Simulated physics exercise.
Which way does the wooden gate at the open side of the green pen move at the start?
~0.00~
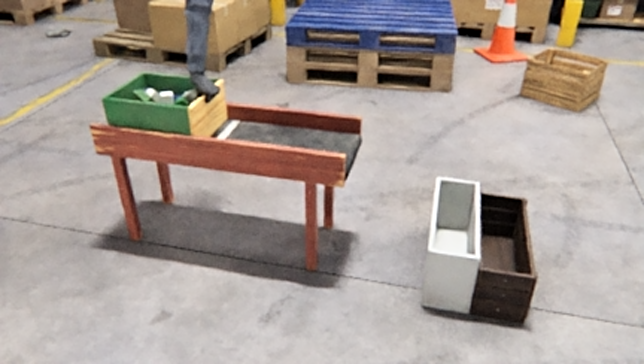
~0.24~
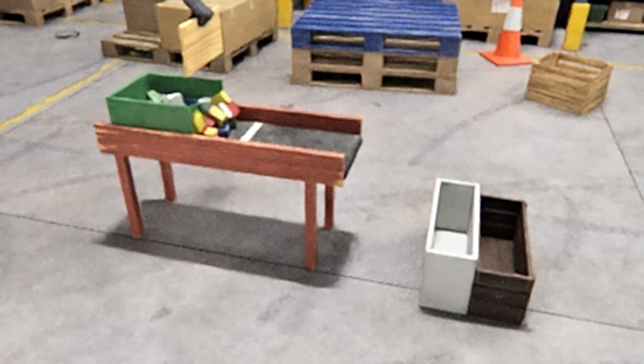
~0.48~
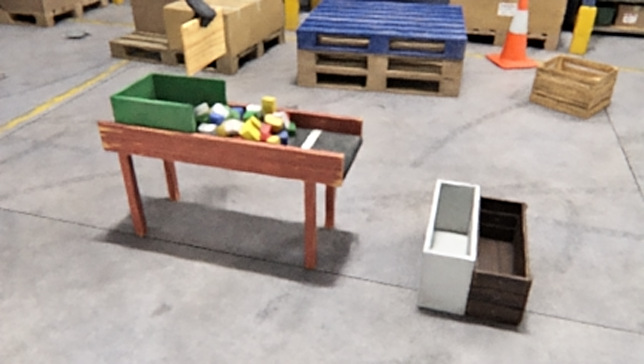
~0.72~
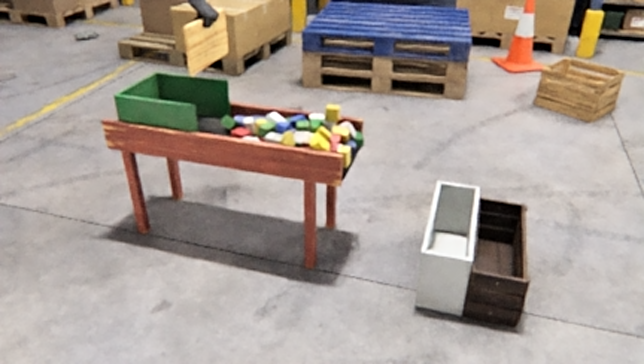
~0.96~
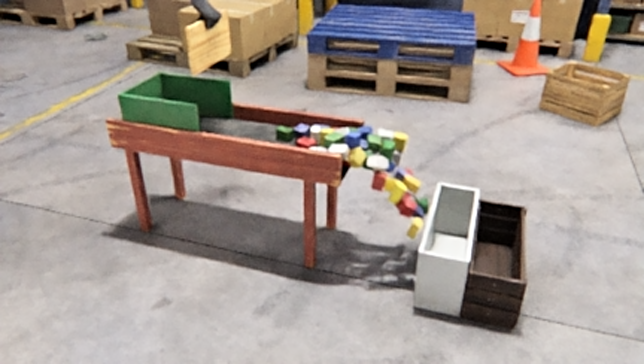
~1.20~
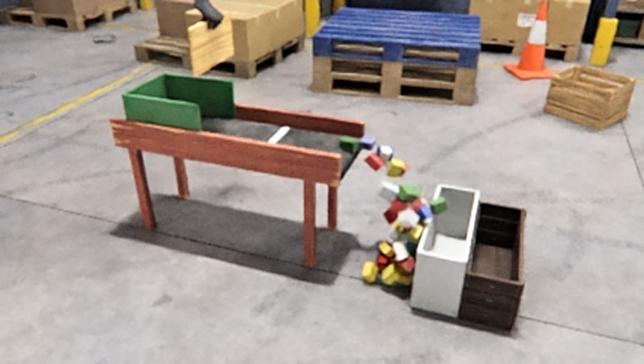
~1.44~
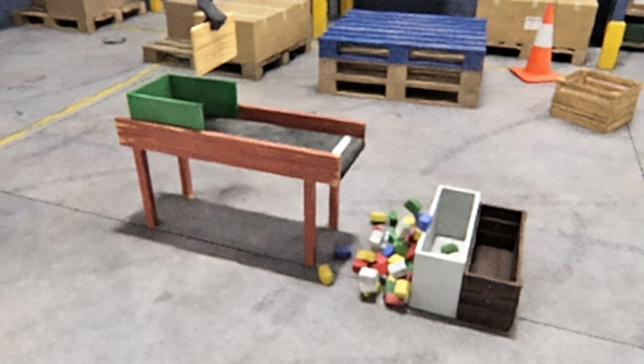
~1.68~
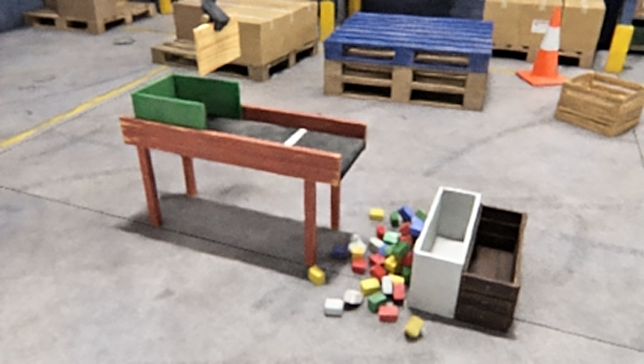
The gate moves up, clearing the way for the bricks to leave the pen.
